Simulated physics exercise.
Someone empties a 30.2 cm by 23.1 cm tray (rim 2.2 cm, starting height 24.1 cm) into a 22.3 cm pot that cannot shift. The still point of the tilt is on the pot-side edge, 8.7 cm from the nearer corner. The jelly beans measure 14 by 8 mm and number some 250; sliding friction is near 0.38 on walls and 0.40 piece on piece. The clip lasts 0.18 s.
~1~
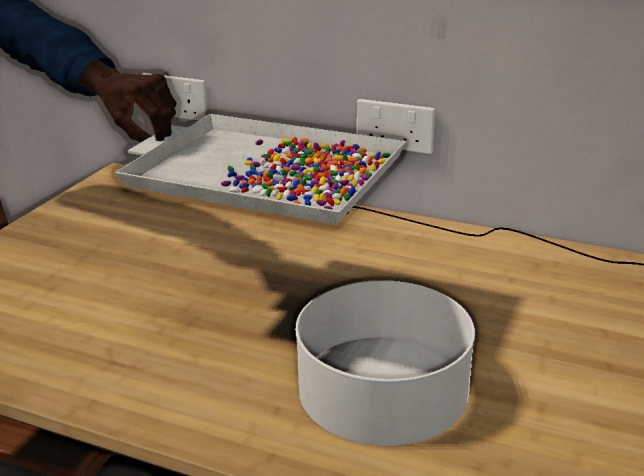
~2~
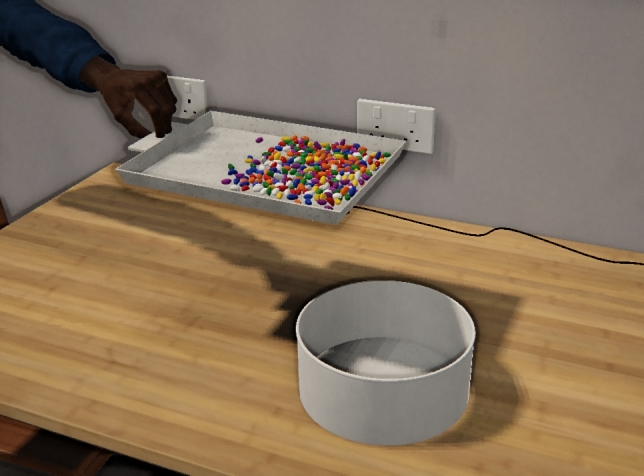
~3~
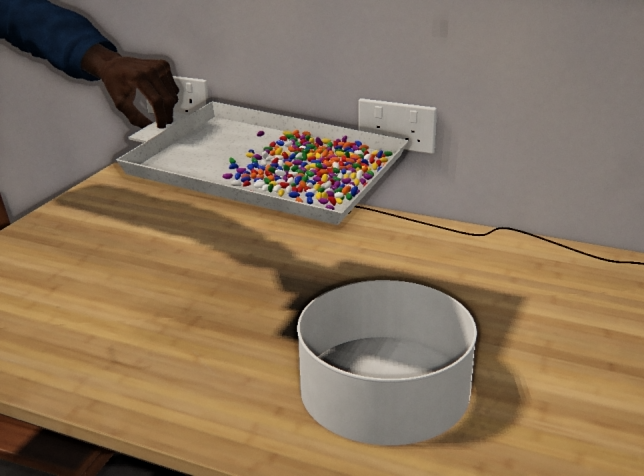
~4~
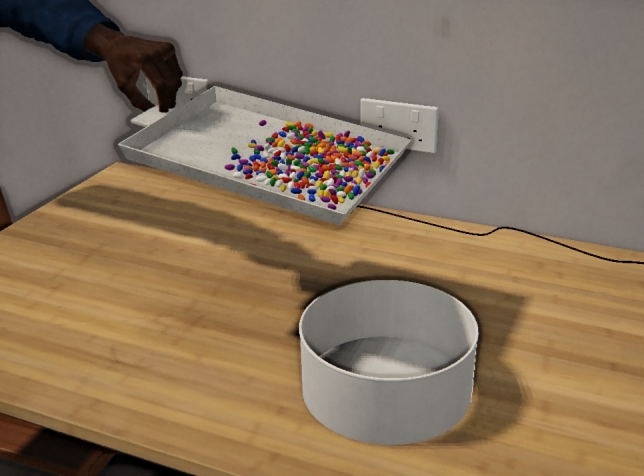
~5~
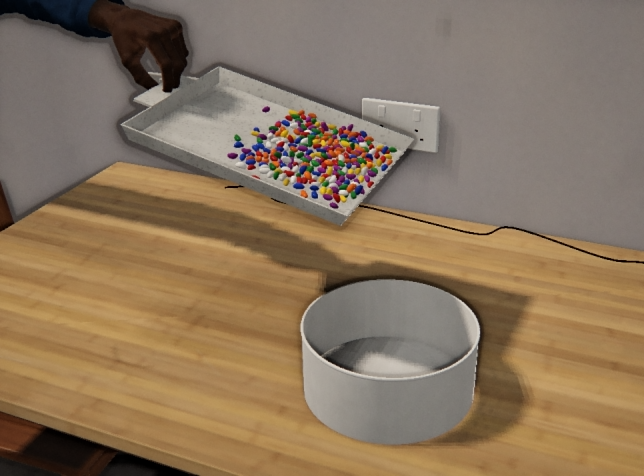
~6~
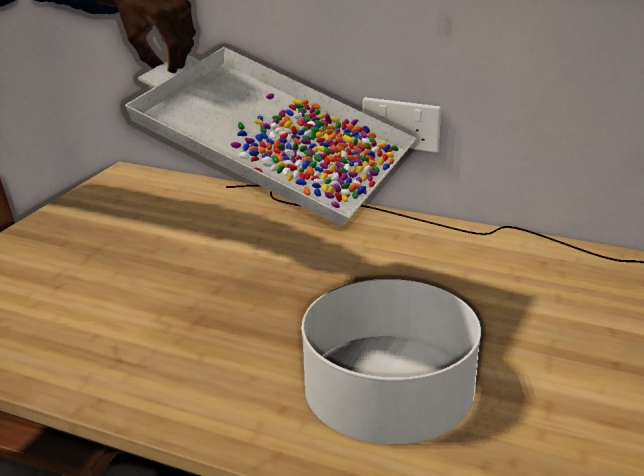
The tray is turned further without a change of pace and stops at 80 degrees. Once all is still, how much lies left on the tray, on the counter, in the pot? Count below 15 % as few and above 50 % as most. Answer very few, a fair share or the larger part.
Tray very few, counter a fair share, pot the larger part.
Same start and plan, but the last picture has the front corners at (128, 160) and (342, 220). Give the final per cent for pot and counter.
Pot 85, counter 15.
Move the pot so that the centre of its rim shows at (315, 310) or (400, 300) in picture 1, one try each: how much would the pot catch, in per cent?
About 30 and 80 per cent.
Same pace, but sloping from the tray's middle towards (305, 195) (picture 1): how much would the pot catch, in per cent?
Some 100 per cent.
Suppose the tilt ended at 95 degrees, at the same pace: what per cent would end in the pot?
In that case some 65 per cent.
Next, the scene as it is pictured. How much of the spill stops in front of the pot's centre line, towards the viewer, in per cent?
Some 10 per cent.
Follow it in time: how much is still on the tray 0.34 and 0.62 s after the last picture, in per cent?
In turn: 95, 15.
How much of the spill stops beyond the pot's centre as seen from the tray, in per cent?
Some 70 per cent.
Then, 0.20 s after the last picture, tilt 50 degrees; the tray holds 100 %, the pot 0 %.
Then, 0.34 s after the last picture, tilt 71 degrees; the tray holds 95 %, the pot 0 %.
Then, 0.62 s after the last picture, tilt 80 degrees; the tray holds 15 %, the pot 45 %.
In the end, tray 5 %, counter 30 %, pot 60 %.
